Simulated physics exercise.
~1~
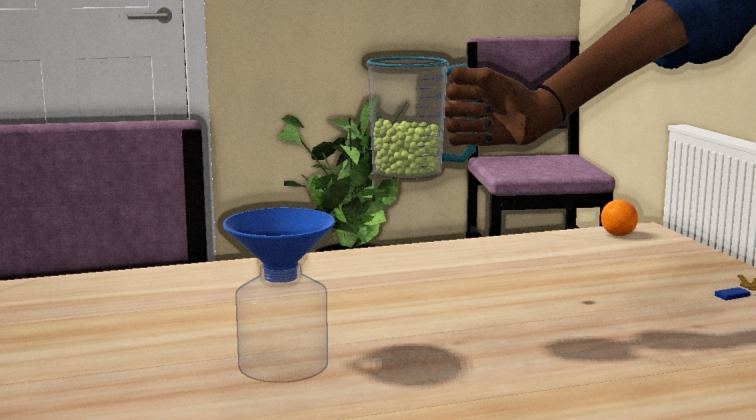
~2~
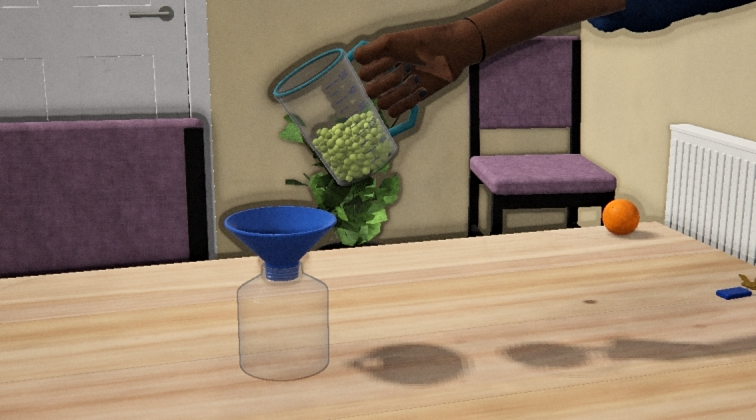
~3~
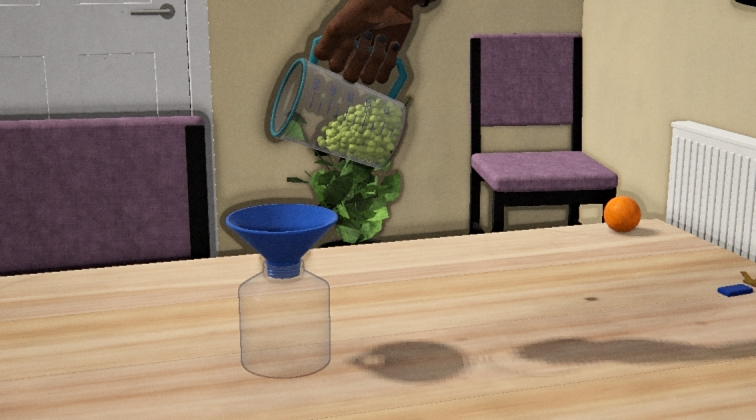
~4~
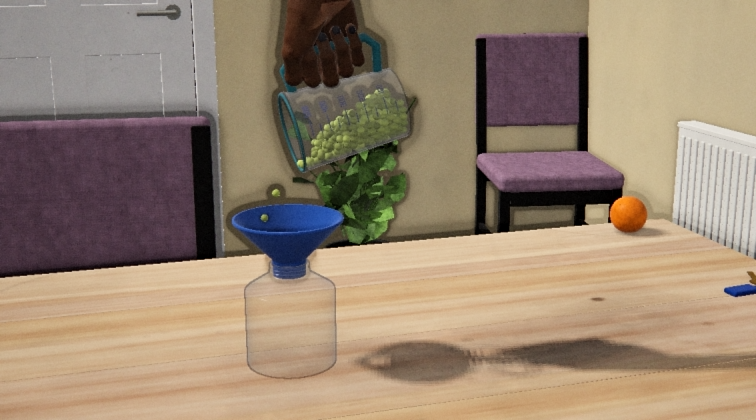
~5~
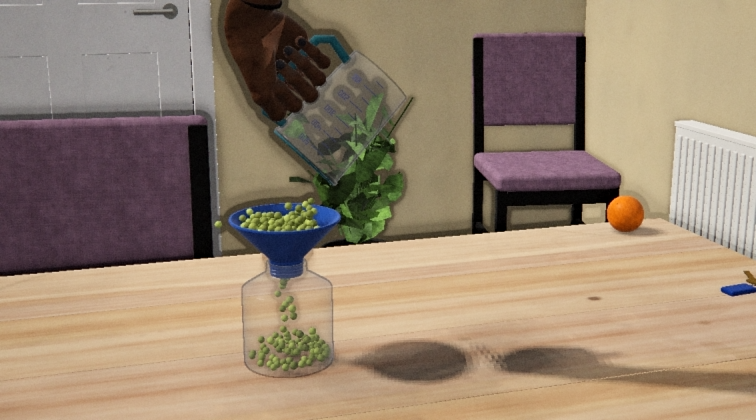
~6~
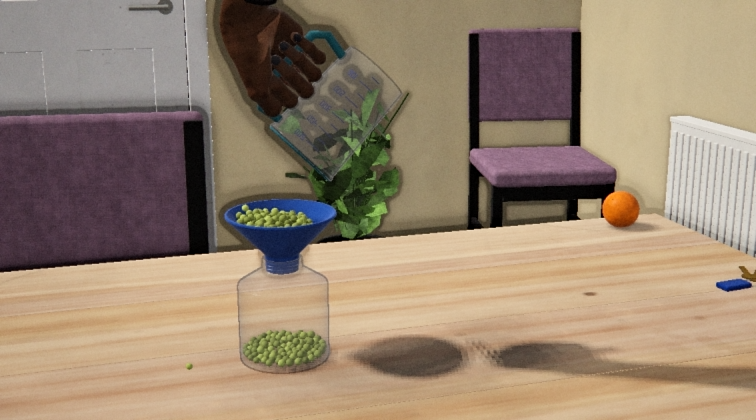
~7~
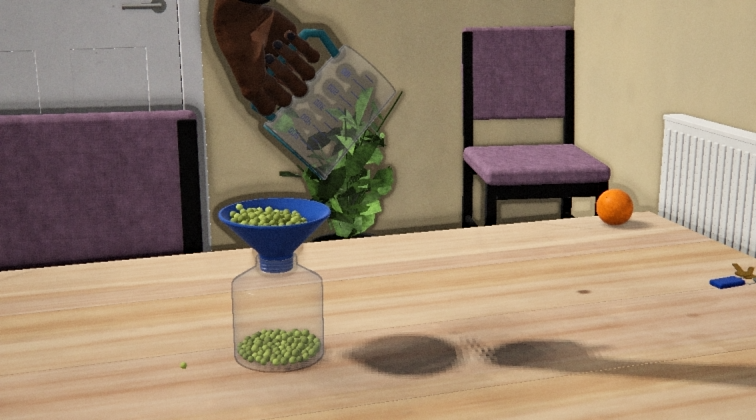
A hand tips green peas from a clear cup into a blue funnel, partly filling the jar.
